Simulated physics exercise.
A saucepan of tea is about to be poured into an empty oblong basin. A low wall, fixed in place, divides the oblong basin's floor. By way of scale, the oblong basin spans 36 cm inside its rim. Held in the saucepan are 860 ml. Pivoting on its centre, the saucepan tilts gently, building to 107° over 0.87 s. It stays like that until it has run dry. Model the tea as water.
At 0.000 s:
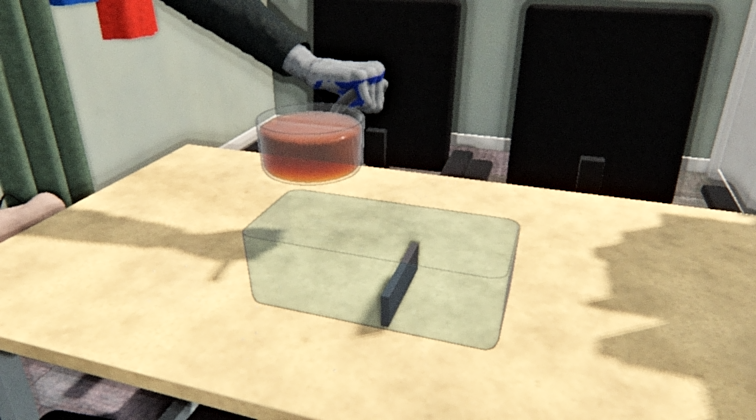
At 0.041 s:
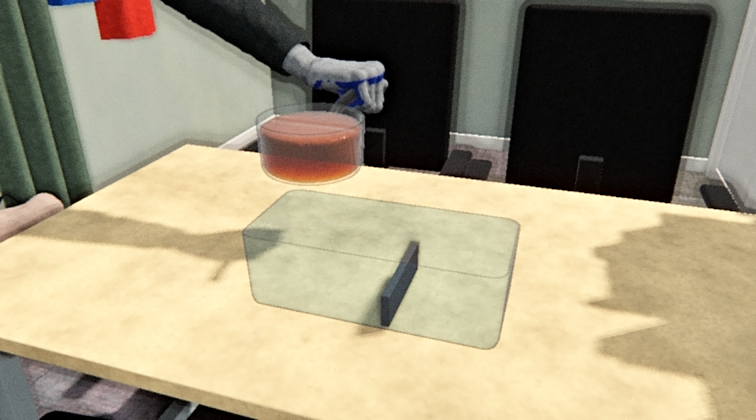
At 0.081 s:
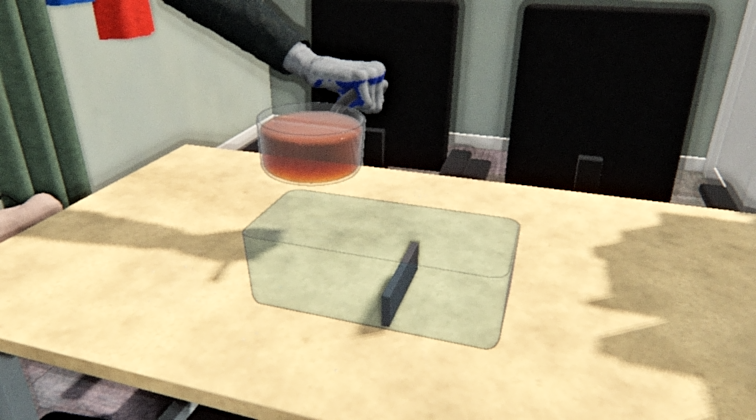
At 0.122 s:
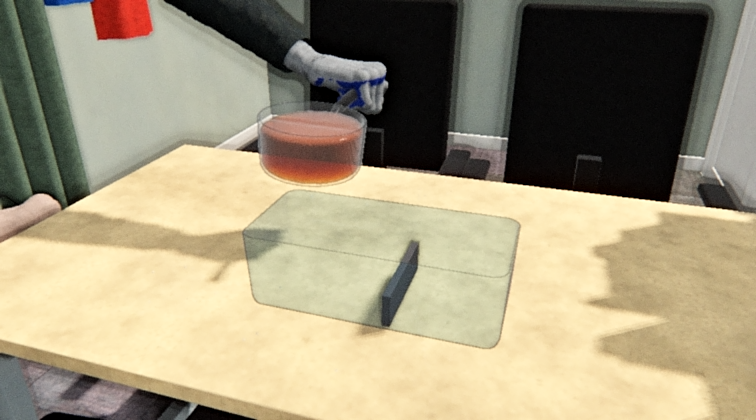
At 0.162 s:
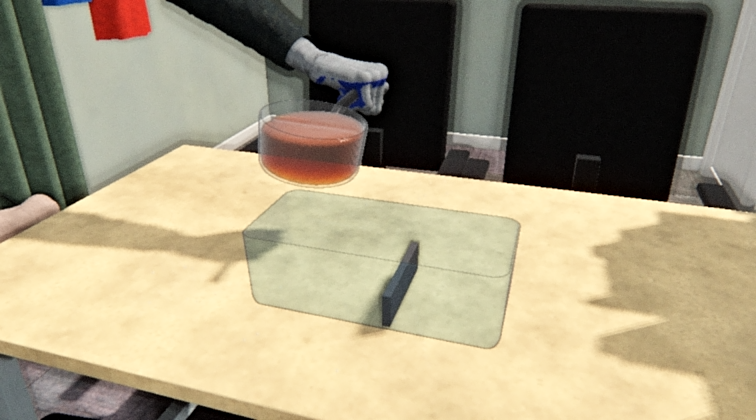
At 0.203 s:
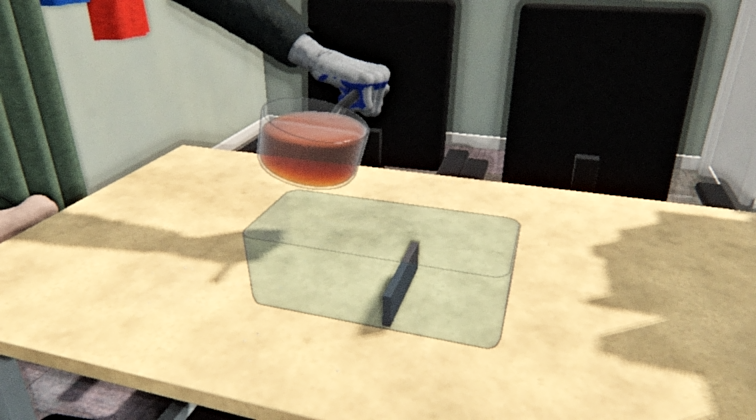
A clear round saucepan of reddish-orange tea hangs above a pale wooden table, seen from slightly above in a room with pale green walls, a green curtain at left and two black chairs behind. Below it sits an empty, see-through oblong basin with a low dark wall across its floor. Beside a nearly still gloved hand in a dark sleeve, the saucepan gently tilts, its right side dipping, while the camera stays almost still.
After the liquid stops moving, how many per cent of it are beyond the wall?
About 44 per cent.
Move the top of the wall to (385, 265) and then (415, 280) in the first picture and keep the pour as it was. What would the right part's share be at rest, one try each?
I'd put it at about 65 per cent for the first and about 30 per cent for the second.
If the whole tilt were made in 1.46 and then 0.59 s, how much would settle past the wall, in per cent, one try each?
First 55, then 30 per cent.
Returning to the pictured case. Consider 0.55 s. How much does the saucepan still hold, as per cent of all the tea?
Fraction remaining: Approx. 46 per cent.
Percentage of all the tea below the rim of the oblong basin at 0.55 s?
I'd estimate some 20 percent of the liquid.
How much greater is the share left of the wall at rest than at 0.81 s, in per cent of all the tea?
Close to 10% of the whole.
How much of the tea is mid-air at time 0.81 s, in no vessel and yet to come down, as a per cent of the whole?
About 5 % of the total.
By 0.55 s the tilt is 76° and 46 per cent is still to pour, 5 is left of the wall and 15 right of it.
By 0.81 s the tilt is 106° and 7 per cent is still to pour, 43 is left of the wall and 45 right of it.
By 1.08 s the tilt is 107° and 0 per cent is still to pour, 53 is left of the wall and 44 right of it.
By 1.37 s the tilt is 107° and 0 per cent is still to pour, 54 is left of the wall and 45 right of it.
At rest 54 per cent lies left of the wall, 44 right of it and 2 outside.
